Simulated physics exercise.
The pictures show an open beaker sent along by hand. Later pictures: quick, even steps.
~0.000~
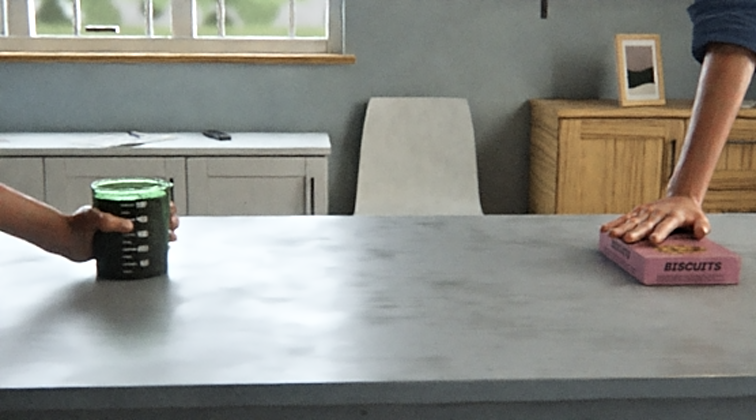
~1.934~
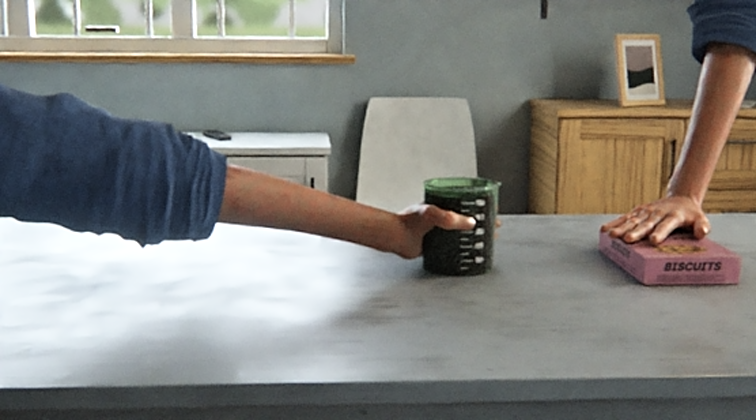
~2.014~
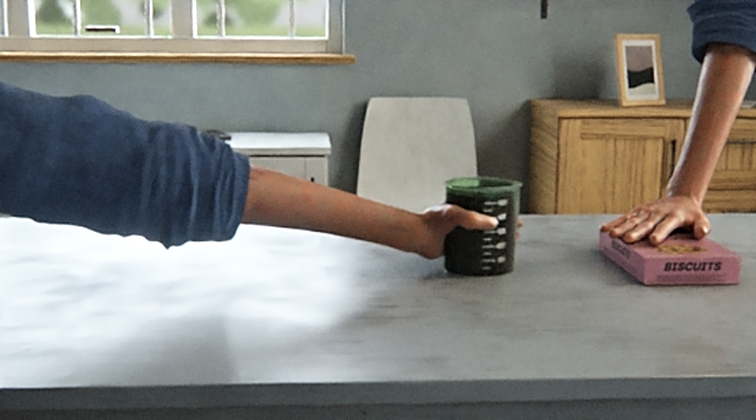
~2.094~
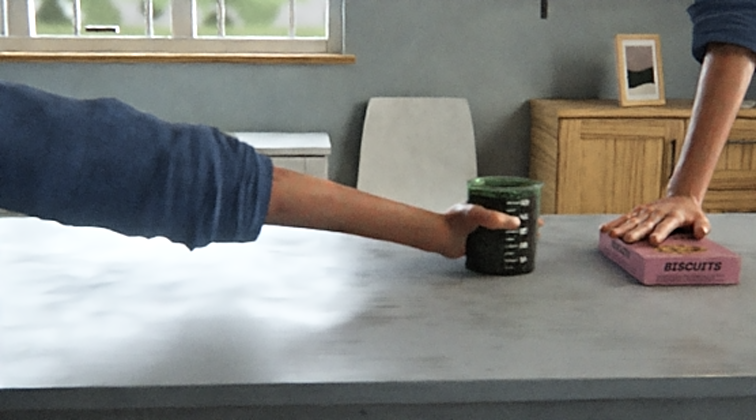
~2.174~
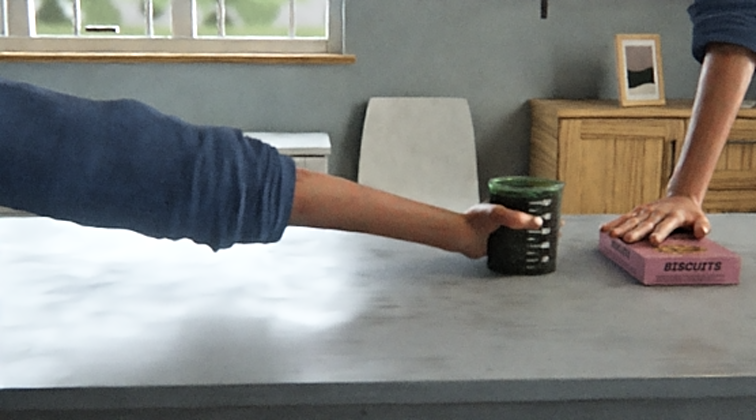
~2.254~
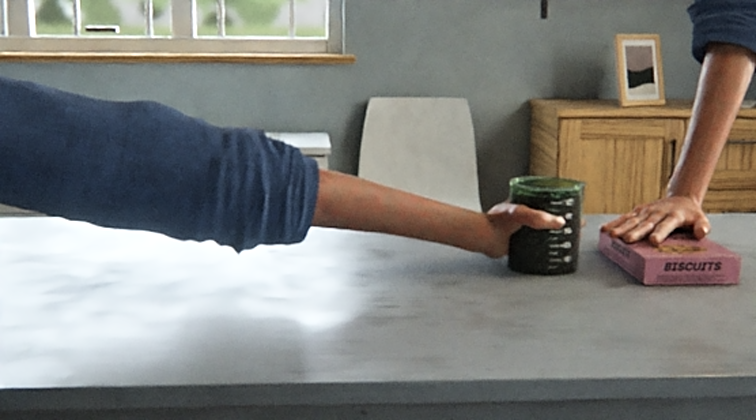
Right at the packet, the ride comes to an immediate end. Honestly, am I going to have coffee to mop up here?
Overflows.
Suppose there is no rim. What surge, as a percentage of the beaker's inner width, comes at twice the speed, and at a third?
The wave rises some 60 percent of the width in the first case and some 10 percent in the second.
After 2.4 s, the beaker meets the packet.
After 2.5 s, the coffee surges up the wall; a puddle lies under it.
After 3.8 s, the beaker stands at the packet; a puddle lies under it.
